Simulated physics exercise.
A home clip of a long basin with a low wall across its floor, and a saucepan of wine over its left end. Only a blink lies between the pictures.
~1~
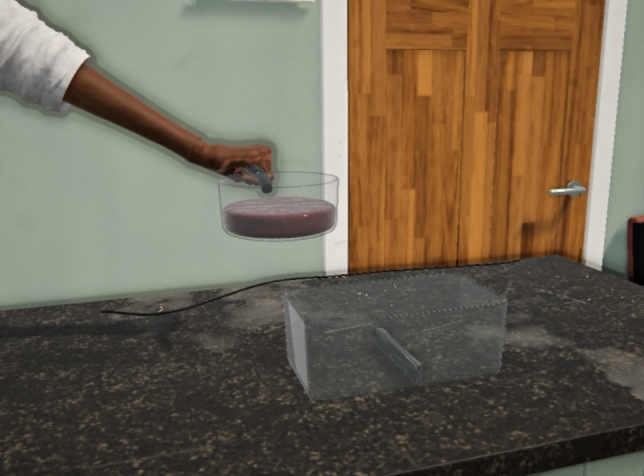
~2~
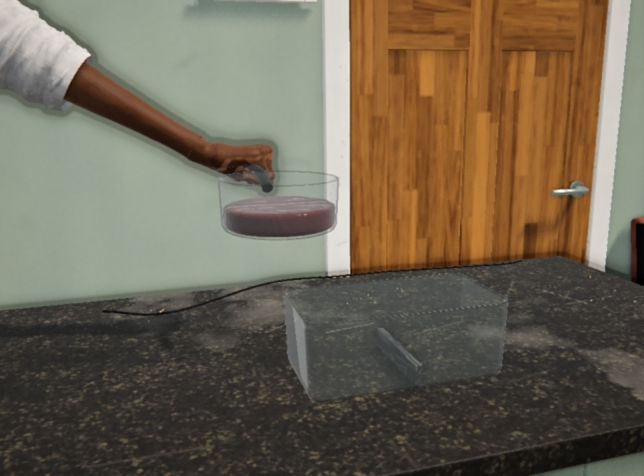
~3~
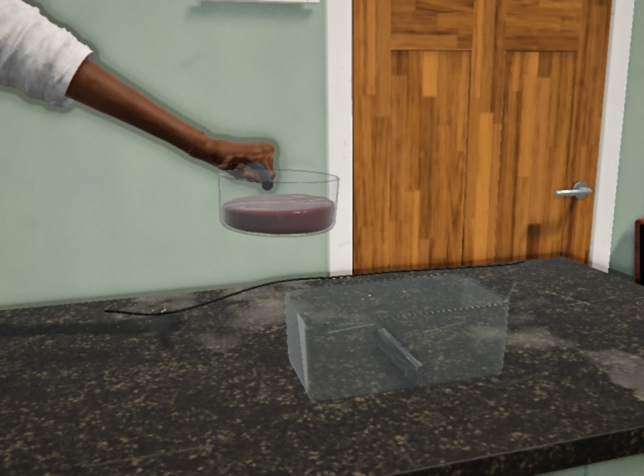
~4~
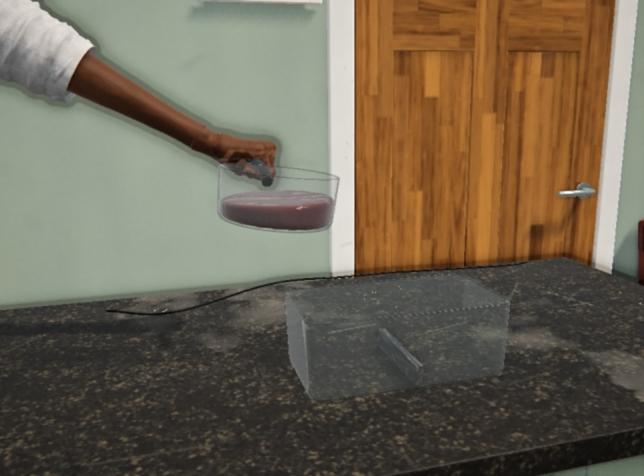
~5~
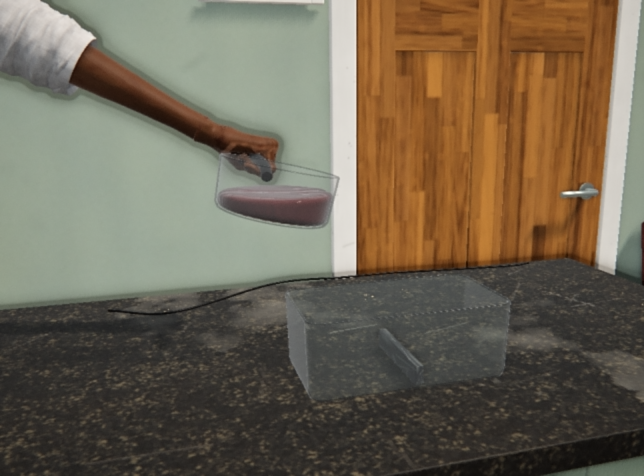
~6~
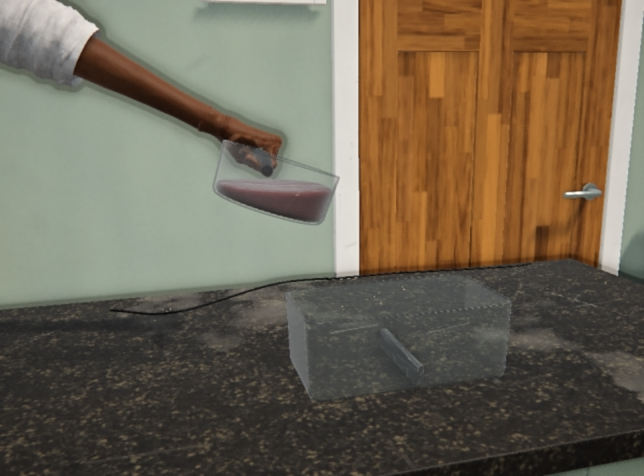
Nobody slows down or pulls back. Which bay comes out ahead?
The right part.
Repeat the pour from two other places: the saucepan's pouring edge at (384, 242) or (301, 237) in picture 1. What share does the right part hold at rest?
About 85 and 10 per cent.
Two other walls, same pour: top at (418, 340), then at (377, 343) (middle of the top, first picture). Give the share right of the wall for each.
Near 25 % and 85 %.
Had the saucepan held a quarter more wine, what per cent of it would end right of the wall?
Close to 70 per cent.
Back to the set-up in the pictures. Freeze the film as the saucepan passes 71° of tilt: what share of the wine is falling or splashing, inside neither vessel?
Roughly 40 in a hundred.
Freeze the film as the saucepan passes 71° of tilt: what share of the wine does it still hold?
About 60 per cent.
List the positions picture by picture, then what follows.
In the first frame, it leans 0°; its right rim is at (335, 178); the wine meets the walls at (223, 209) and (331, 202); the long basin's rim runs from (294, 308) to (482, 287); the wall's top is at (397, 346).
In the second frame, it leans 1°; its right rim is at (335, 177); the wine meets the walls at (223, 208) and (332, 201).
In the third frame, it leans 3°; its right rim is at (336, 178); the wine meets the walls at (222, 206) and (331, 199).
In the fourth frame, it leans 7°; its right rim is at (336, 178); the wine meets the walls at (219, 201) and (331, 195).
In the fifth frame, it leans 13°; its right rim is at (336, 178); the wine meets the walls at (217, 193) and (328, 191).
In the sixth frame, it leans 19°; its right rim is at (336, 177); the wine meets the walls at (215, 184) and (330, 186).
A moment on, the tilt is 71° and 61 per cent is still to pour, 0 is left of the wall and 0 right of it.
Next, the tilt is 92° and 16 per cent is still to pour, 6 is left of the wall and 49 right of it.
Then the tilt is 93° and 3 per cent is still to pour, 18 is left of the wall and 70 right of it.
Later the tilt is 93° and 1 per cent is still to pour, 24 is left of the wall and 71 right of it.
Finally, 26 per cent lies left of the wall, 71 right of it and 3 outside.
